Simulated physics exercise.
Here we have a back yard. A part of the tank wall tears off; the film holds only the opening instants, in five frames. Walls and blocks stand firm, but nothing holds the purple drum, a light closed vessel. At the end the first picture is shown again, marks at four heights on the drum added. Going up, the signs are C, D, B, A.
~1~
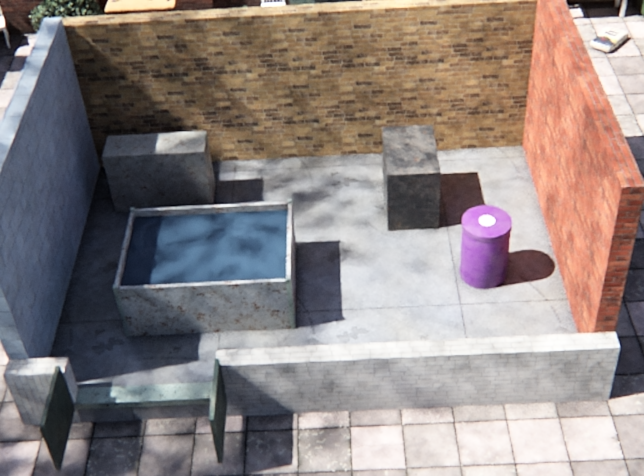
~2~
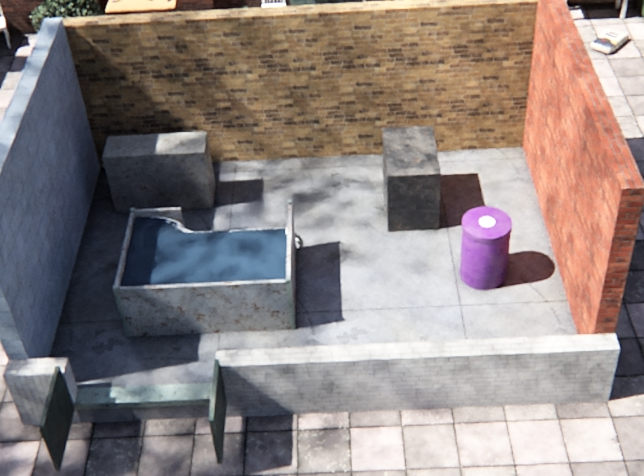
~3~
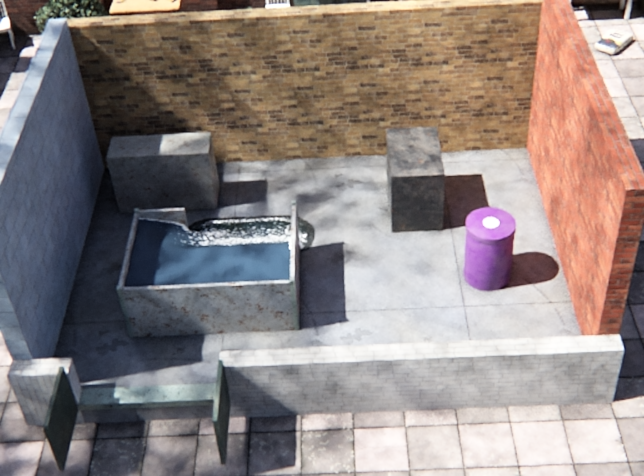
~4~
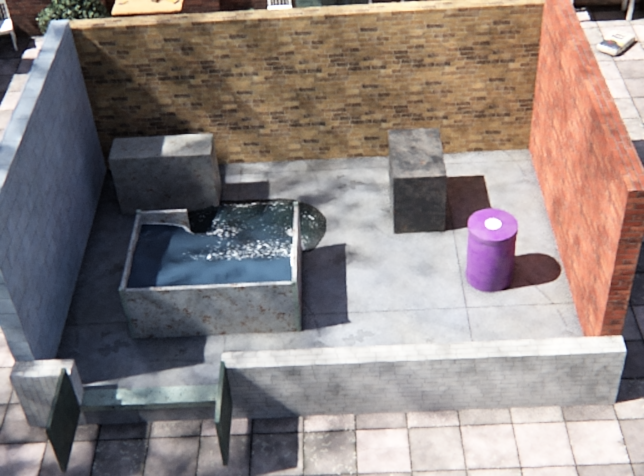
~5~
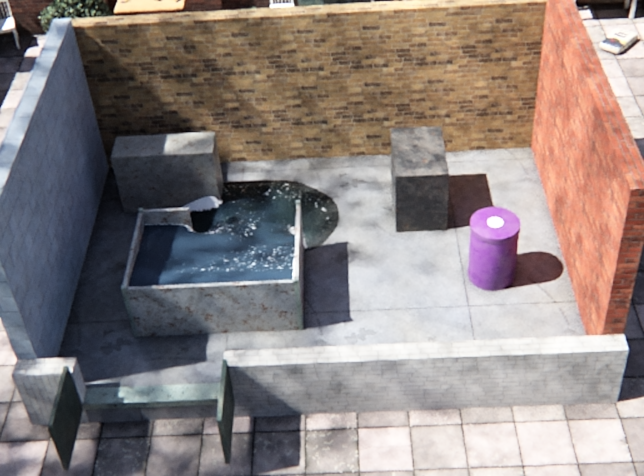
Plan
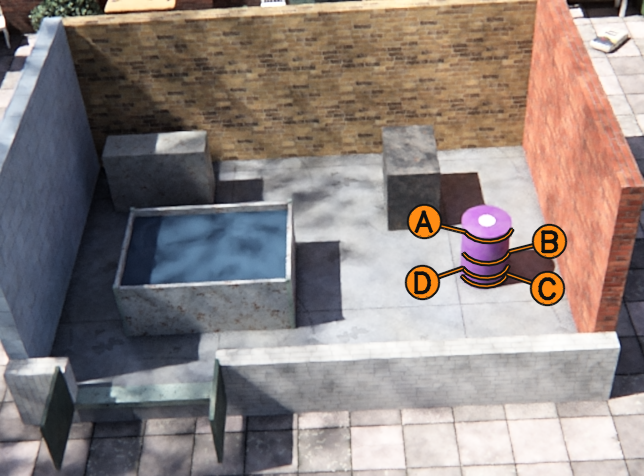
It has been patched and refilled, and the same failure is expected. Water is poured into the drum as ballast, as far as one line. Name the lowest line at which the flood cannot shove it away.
Level D just does it.
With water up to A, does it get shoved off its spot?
No.
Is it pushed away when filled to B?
No.
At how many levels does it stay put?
Three.
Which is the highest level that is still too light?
The answer is C.
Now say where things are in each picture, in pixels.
Lid of the purple drum at (487, 221); tank full, its middle at (207, 248); open gate at (143, 356), in the first frame.
Water covers 2 % of the ground, mostly out of sight from here, in the second frame.
In the third frame, 5 % of the ground wet, in view closest to the drum at (308, 234).
In the fourth frame, 8 % of the ground wet, in view closest to the drum at (315, 235).
Lid of the purple drum at (495, 223); 12 % of the ground wet, in view closest to the drum at (326, 227), in the fifth frame.
On the marked copy, A at (490, 241); B at (488, 263); C at (487, 286); D at (487, 278); from the bottom up C, D, B, A.
If A is chosen, it does not move.
If B is chosen, it does not move.
If C is chosen, it is pushed about half its own width away.
If D is chosen, it does not move.
